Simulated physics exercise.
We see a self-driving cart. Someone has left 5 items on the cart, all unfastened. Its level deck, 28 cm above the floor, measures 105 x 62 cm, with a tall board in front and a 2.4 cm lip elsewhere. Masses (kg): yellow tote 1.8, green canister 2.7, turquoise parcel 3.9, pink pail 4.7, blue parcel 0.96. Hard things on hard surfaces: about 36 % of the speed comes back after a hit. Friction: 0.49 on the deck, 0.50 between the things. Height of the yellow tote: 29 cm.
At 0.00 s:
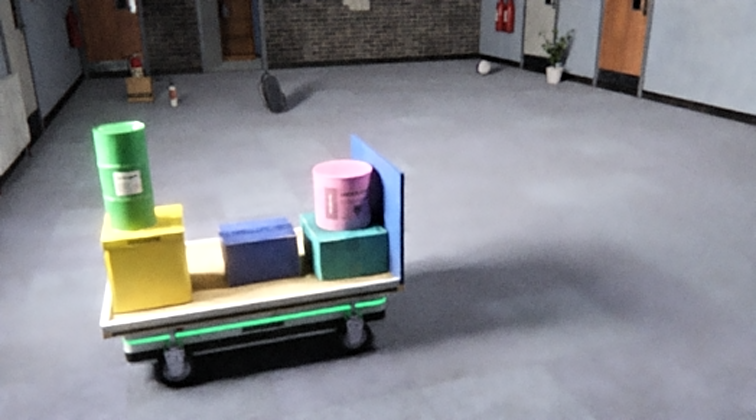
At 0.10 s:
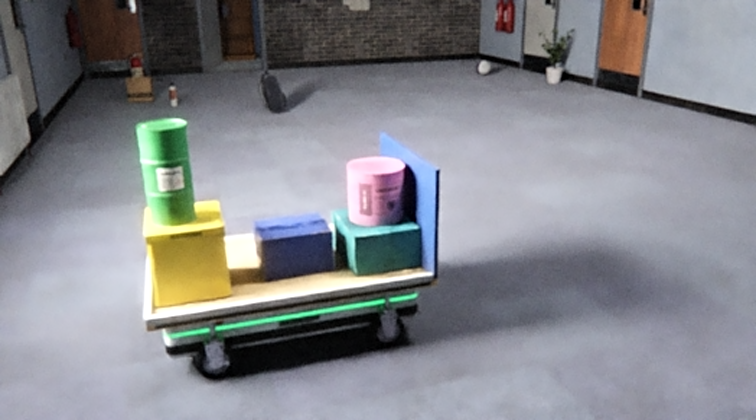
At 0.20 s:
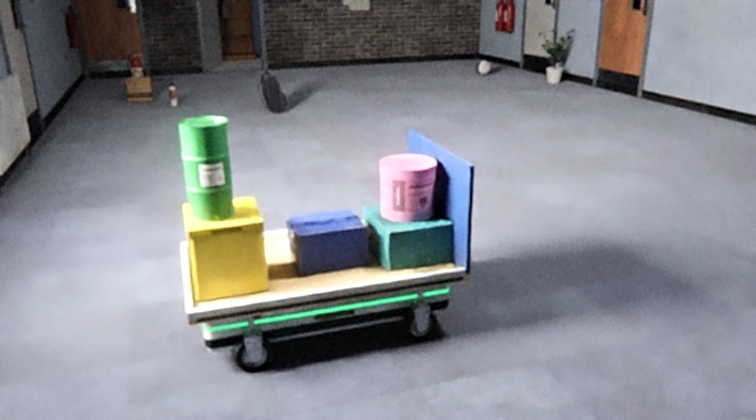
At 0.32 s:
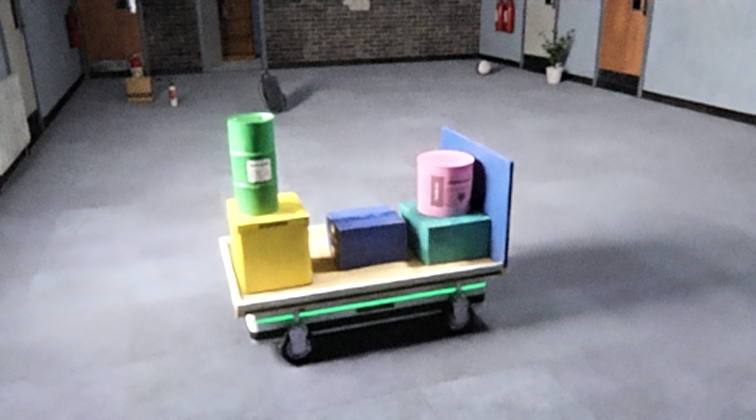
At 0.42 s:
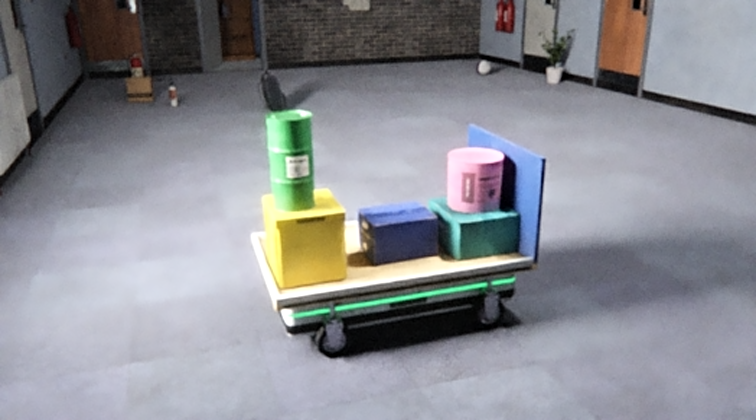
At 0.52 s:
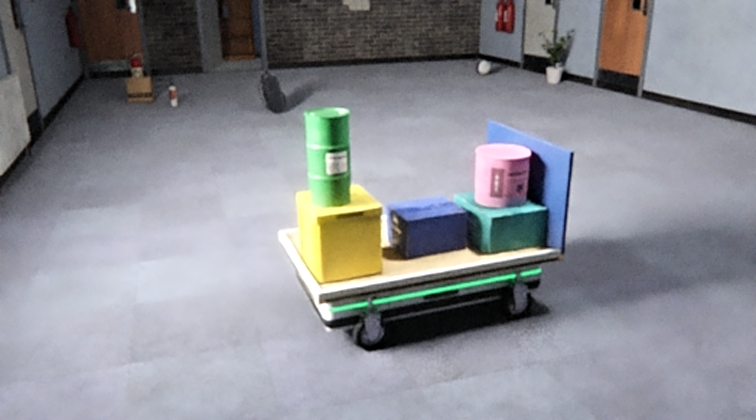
The clip opens on a low cart at the left of a grey-floored room, carrying a green canister on a yellow tote, a blue parcel, and a pink pail on a turquoise parcel. It rolls steadily rightward, blue end board leading, and edges slightly farther away, its load showing little visible shift.
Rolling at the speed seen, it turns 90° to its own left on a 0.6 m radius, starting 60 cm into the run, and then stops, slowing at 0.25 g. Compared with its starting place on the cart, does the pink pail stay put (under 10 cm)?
The pink pail leaves its spot.
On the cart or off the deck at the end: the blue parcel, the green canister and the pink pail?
The blue parcel is still on the cart; the green canister is still on the cart; the pink pail finishes off the deck.
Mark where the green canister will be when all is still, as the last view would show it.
Near (418, 96).
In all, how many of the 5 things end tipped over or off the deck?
1 of them.
After 0.82 s, cart 115 cm along, turned 38°; pink pail leaning 8° near (545, 151); turquoise parcel slid 10 cm; blue parcel slid 4 cm.
After 1.22 s, cart 171 cm along, turned 87°; pink pail now off the deck; turquoise parcel slid 9 cm; blue parcel slid 5 cm.
By the end (2.3 s), off the deck, pink pail; the other 4 in place, give or take 10 cm.
